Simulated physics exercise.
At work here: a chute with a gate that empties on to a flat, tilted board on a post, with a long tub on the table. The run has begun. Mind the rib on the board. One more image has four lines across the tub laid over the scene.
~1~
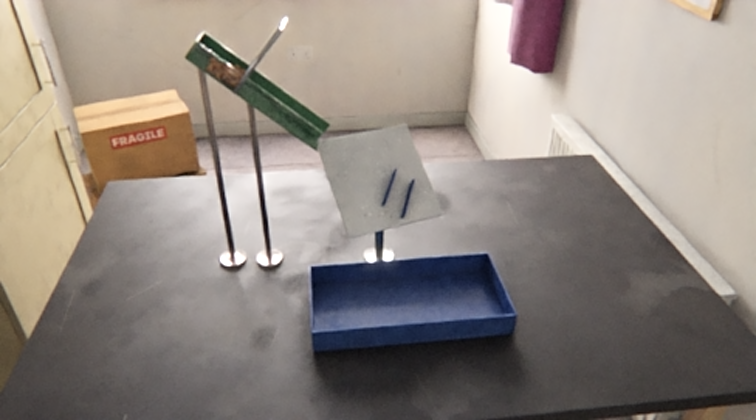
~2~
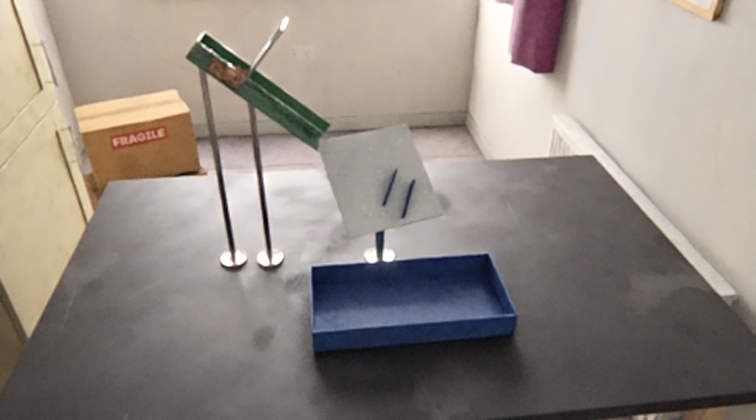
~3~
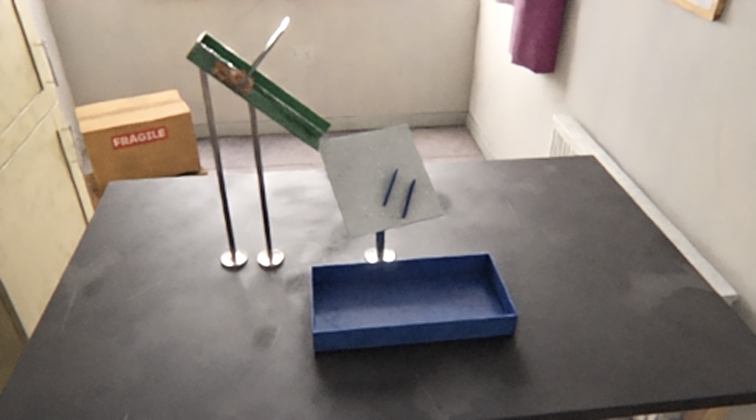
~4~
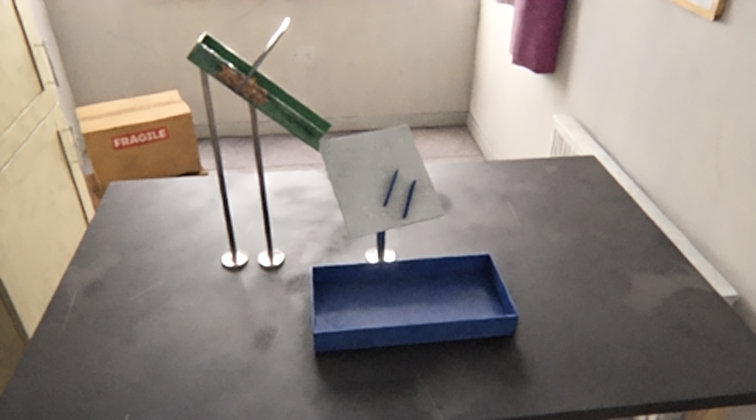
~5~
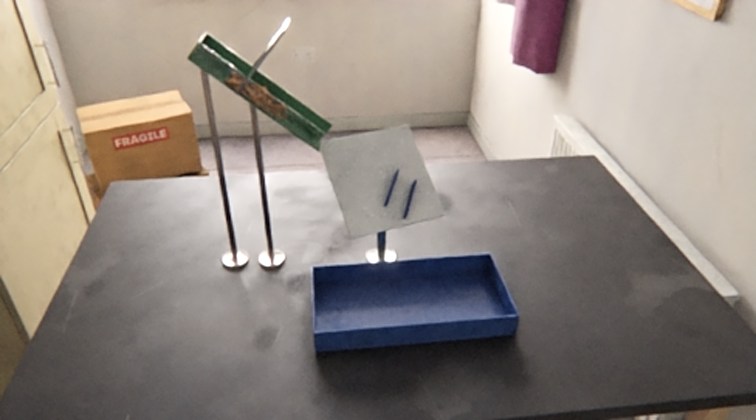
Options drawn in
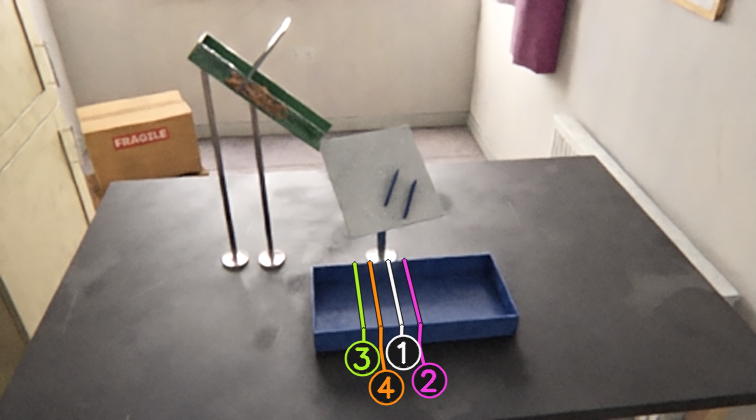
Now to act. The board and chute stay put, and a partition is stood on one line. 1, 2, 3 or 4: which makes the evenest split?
I would pick line 1.
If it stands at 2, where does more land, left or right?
More lands on the left.
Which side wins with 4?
The right side.
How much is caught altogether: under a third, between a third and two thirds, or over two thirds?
About that: Over two thirds.
On the marked copy, line 1 crosses the front rim at (401, 325); line 2 crosses the front rim at (420, 324); line 3 crosses the front rim at (363, 328); line 4 crosses the front rim at (380, 327).
With 1, of what is caught, close to two thirds on the left of the divider, close to a third on the right.
With 2, of what is caught, all but a few on the left of the divider, a small share on the right.
With 3, of what is caught, none at all on the left of the divider, the whole lot on the right.
With 4, of what is caught, a small share on the left of the divider, all but a few on the right.
